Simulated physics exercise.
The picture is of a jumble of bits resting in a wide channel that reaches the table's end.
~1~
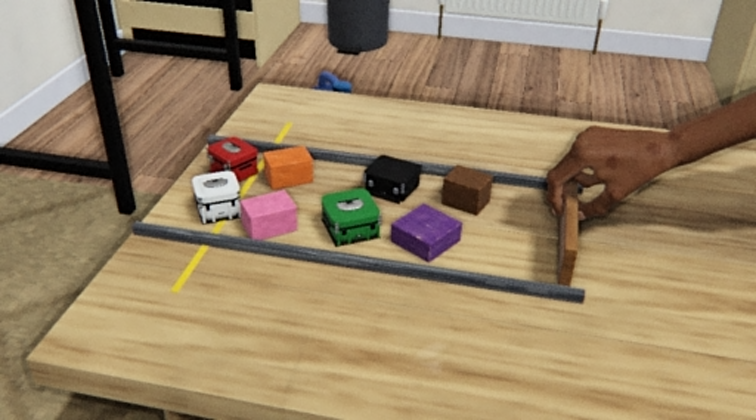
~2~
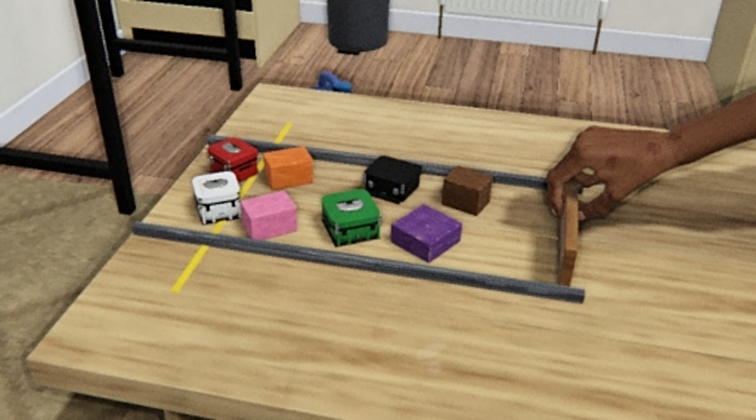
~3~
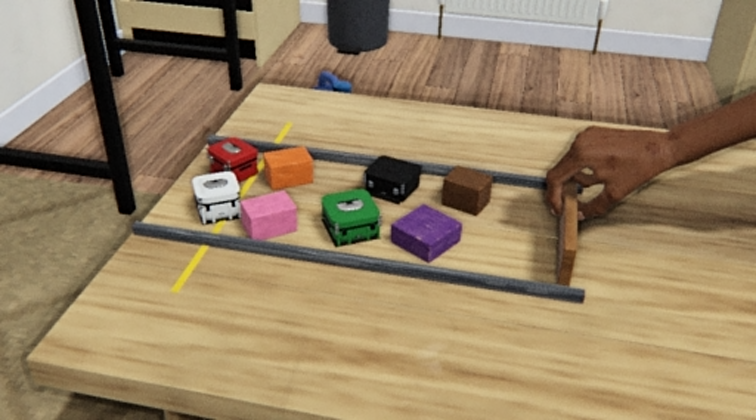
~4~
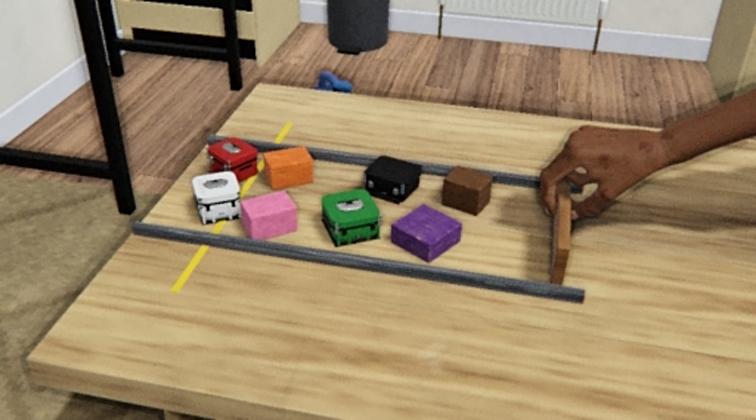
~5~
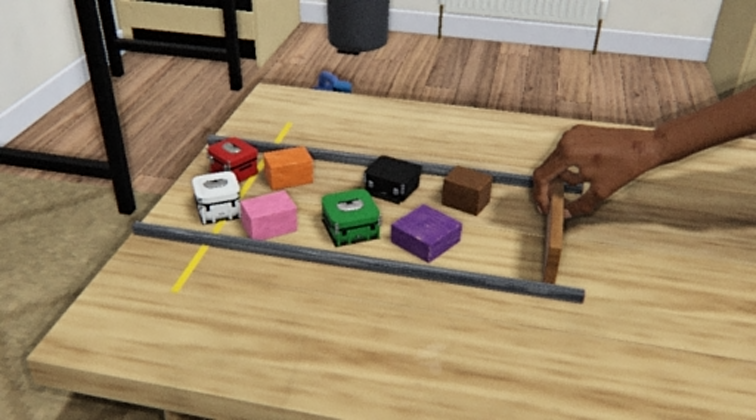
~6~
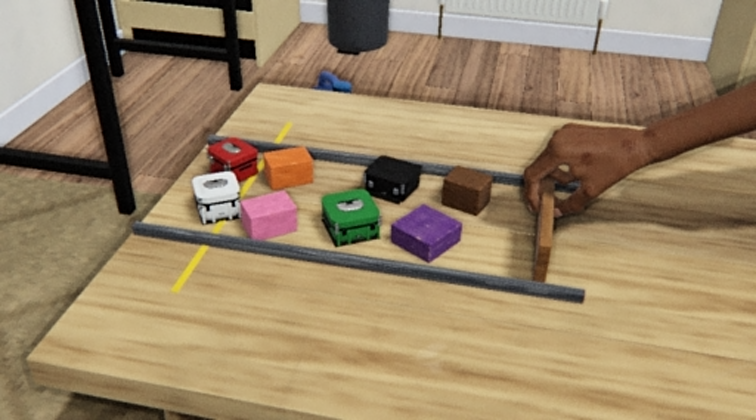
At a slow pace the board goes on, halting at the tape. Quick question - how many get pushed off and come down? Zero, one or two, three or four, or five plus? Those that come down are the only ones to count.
So the count of drops is three to four.
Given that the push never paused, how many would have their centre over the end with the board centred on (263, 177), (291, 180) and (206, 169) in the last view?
Respectively, 4, 1 and 6.
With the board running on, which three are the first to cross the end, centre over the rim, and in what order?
The order goes the red case, the white case, and then the pink block.
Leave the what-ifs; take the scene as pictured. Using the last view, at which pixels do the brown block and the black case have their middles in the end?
The first near (235, 162), the second near (201, 154).
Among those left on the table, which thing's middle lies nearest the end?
The green case.
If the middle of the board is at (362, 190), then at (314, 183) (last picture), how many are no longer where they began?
Tally: 8; 8.
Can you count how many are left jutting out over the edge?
Count: 2.
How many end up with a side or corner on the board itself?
All in all, 2.
A little later, none off yet; red case at rest near (233, 161); white case at rest near (217, 197); orange block at rest near (288, 168).
When it is over, the number that fall off is three or four; down, pink block, orange block, white case and red case.
